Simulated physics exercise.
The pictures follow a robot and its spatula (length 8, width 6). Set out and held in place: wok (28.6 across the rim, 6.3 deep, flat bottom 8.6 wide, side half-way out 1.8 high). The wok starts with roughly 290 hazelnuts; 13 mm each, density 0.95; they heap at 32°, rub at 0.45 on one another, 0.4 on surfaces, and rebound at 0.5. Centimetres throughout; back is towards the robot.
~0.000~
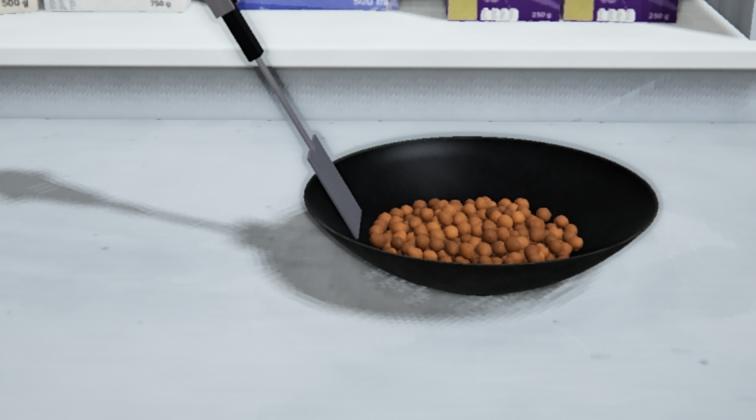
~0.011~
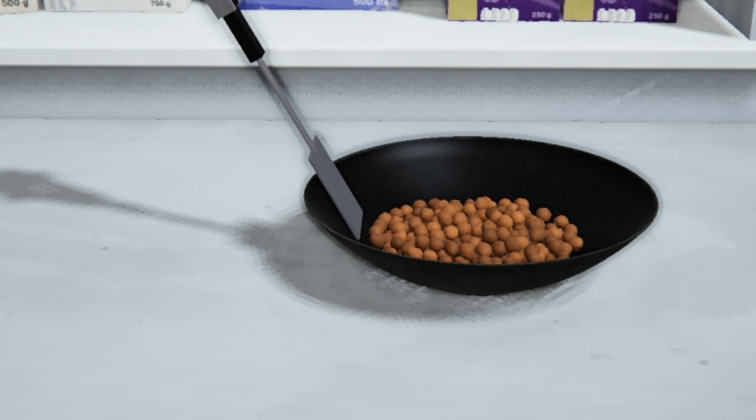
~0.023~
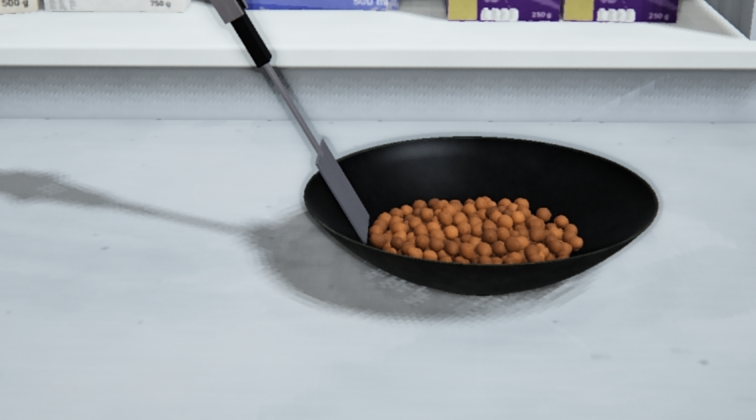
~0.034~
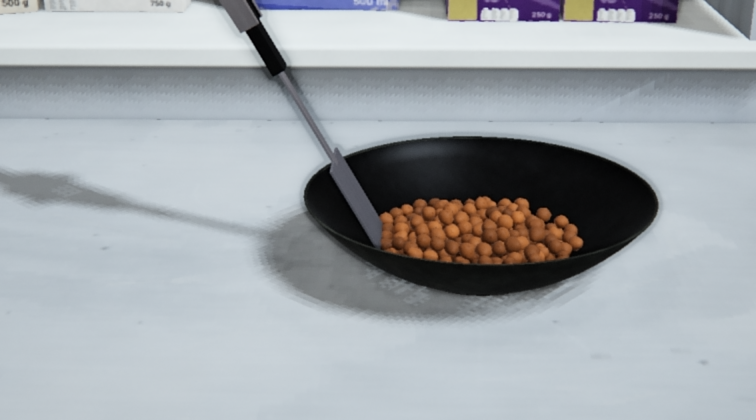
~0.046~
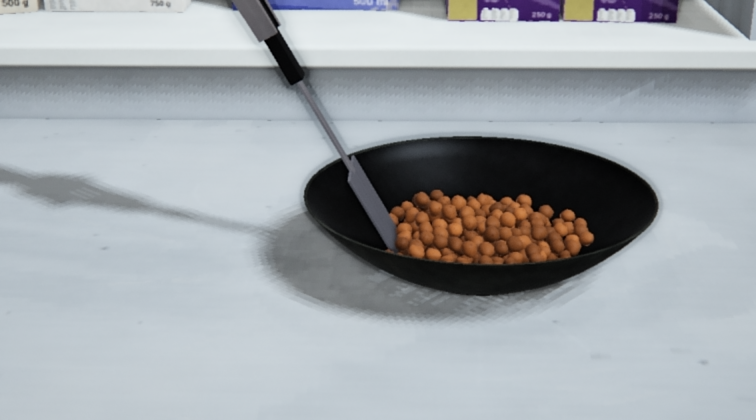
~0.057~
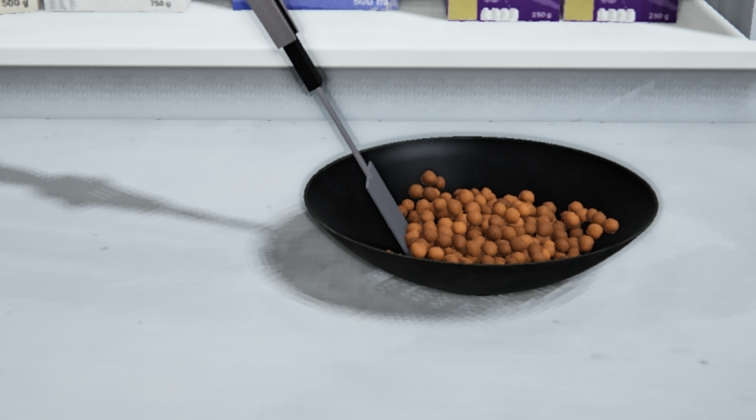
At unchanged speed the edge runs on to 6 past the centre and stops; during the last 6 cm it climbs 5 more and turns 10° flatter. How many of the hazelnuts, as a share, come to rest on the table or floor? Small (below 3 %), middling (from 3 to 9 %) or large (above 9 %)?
A large share, above 9 %, ends on the table or floor.
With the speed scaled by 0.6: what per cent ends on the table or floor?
Some 5 per cent.
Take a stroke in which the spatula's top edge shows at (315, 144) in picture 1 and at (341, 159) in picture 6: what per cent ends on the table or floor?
About 0 per cent.
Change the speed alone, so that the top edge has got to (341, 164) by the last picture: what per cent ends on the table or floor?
Some 0 per cent.
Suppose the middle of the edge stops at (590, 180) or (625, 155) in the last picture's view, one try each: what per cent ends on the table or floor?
Some 30 and 45 per cent.
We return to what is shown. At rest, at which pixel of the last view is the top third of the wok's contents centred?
Around (567, 226).
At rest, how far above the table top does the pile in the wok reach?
Roughly 5.5 cm.
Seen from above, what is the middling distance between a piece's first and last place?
Some 4 cm.
After 0.08 s, sloping 61°, highest piece 10 above the table; 292 in the wok.
After 0.11 s, sloping 58°, highest piece 13 above the table; 288 in the wok, 4 on the blade or in flight.
After 0.33 s, sloping 51°, highest piece 12 above the table; 246 in the wok, 24 on the table or floor, 22 on the blade or in flight.
After 1.38 s, sloping 51°, highest piece 5 above the table; 246 in the wok, 46 on the table or floor.
At rest, 246 in the wok, 46 on the table or floor. That is 16 % on the table or floor.
